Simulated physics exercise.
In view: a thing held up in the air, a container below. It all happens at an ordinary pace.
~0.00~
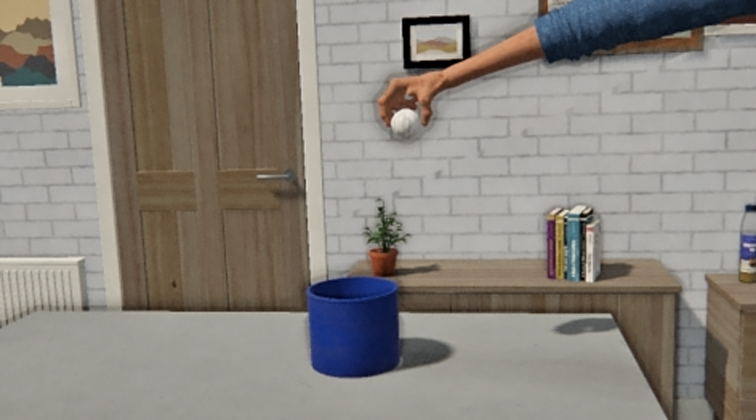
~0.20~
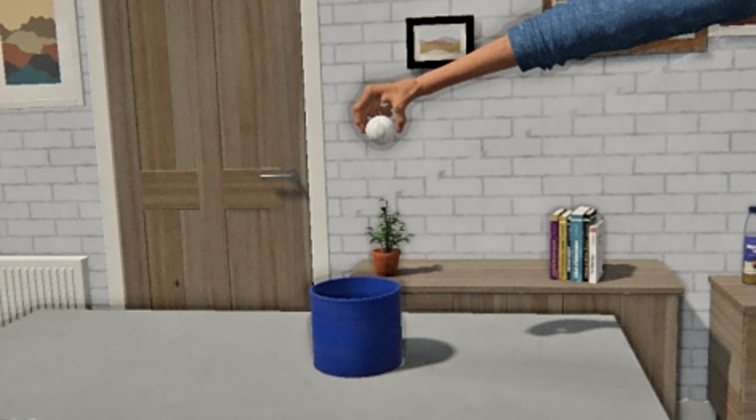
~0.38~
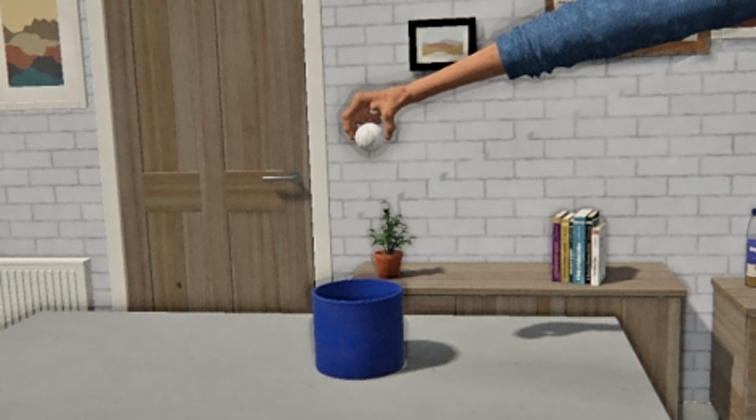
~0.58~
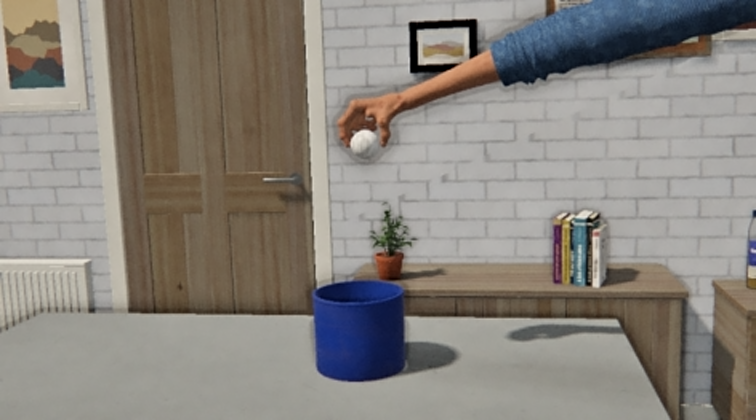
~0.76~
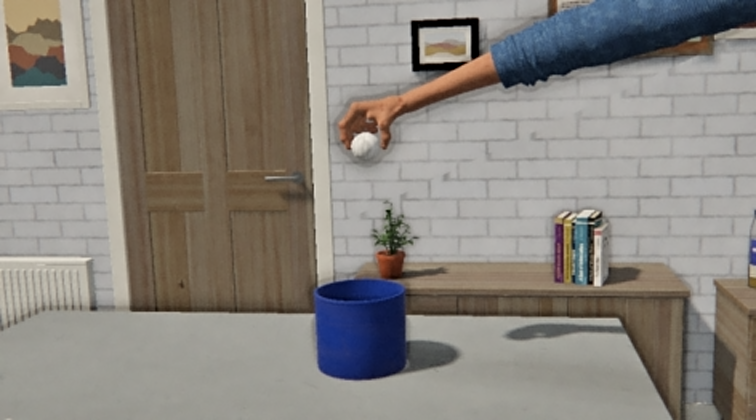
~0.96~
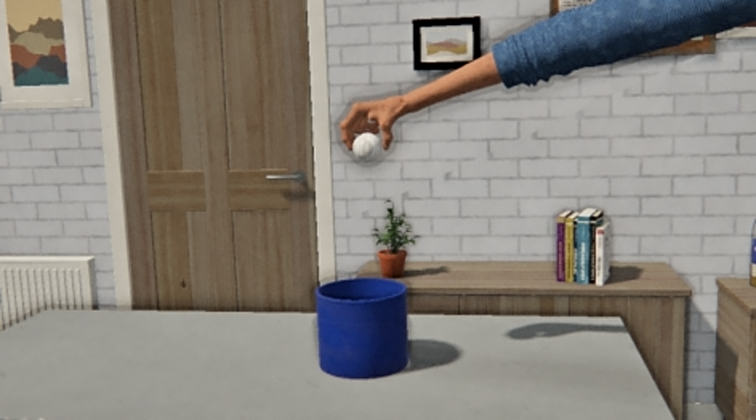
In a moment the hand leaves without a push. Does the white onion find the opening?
The white onion drops into the container.
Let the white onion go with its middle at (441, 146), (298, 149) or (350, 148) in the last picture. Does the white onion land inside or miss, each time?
Try by try, it lands outside; is not caught; is caught.
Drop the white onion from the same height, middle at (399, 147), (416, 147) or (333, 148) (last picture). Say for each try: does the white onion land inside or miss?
The white onion goes in; misses; is caught.
After 1.14 s, white onion moved about its own width near (370, 193).
After 1.24 s, white onion falling near (372, 279).
At rest (2.2 s), the white onion lands inside, near (375, 347).
